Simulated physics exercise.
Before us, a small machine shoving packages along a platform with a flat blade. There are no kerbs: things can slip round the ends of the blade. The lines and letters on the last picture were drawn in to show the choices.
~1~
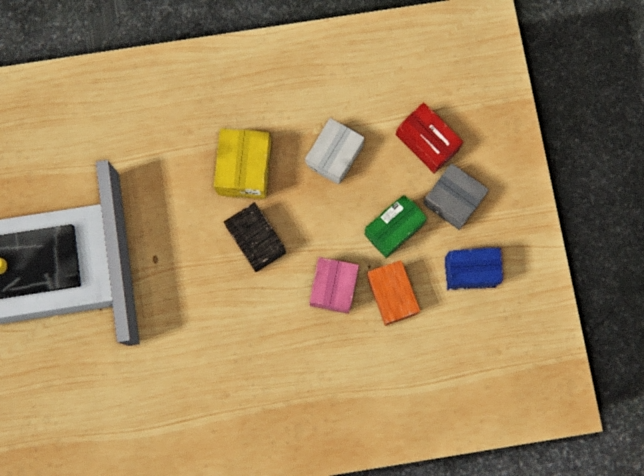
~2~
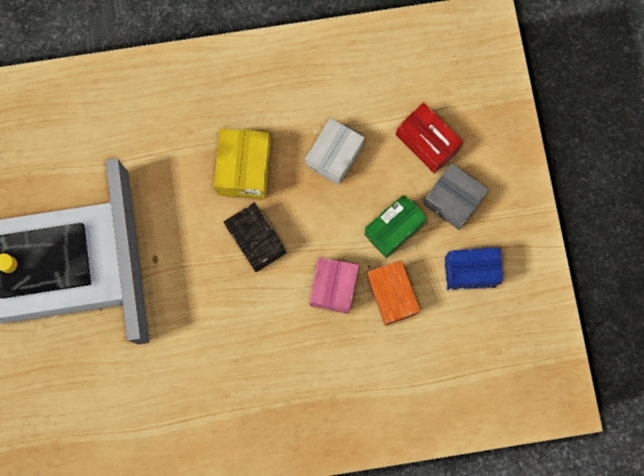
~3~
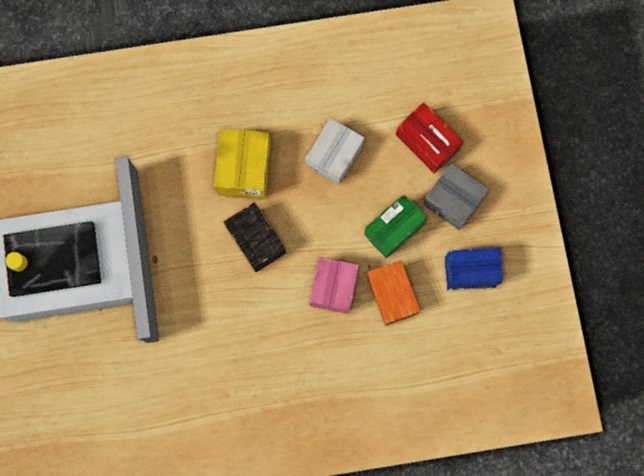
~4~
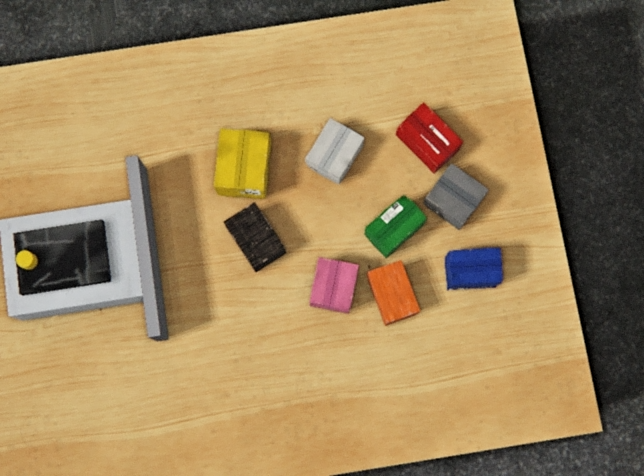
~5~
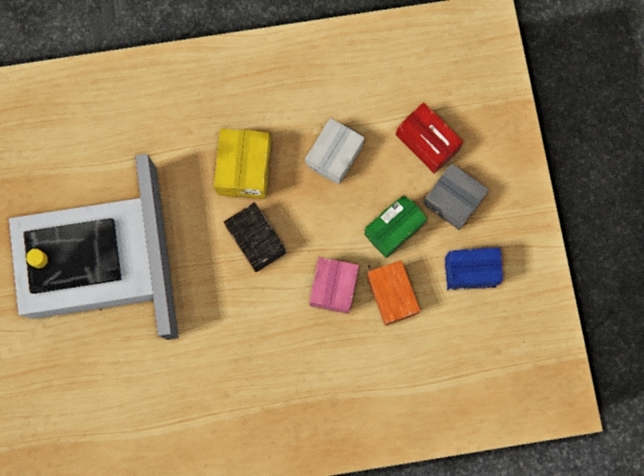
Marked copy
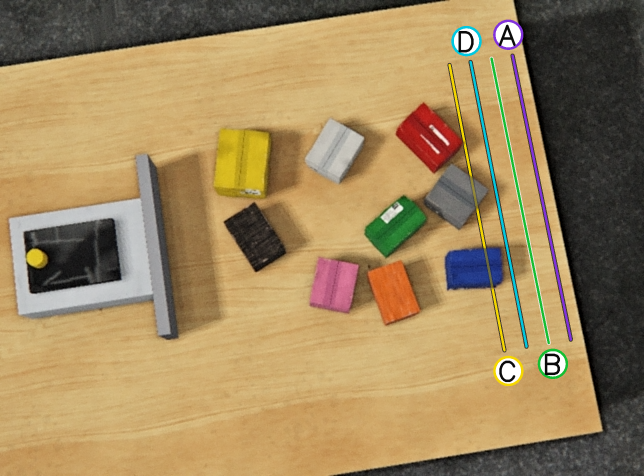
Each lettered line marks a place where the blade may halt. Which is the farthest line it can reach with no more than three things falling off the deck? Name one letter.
As far as mark C.
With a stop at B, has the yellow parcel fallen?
No.
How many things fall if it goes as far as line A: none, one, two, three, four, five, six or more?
Six or more.
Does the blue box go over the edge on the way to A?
Yes.
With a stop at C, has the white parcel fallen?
No.
On the marked copy, A at (541, 194); B at (519, 197); C at (476, 204); D at (498, 200).
Following C. Soon after the start, robot (198, 236); white parcel (347, 148); yellow parcel (293, 156).
Later, robot (315, 218); grey box (499, 189); red box (485, 132).
In the end, robot (407, 204); blue box over the edge; grey box over the edge; three fallen.
As for the rest, A drops nine; B drops six; D drops six.
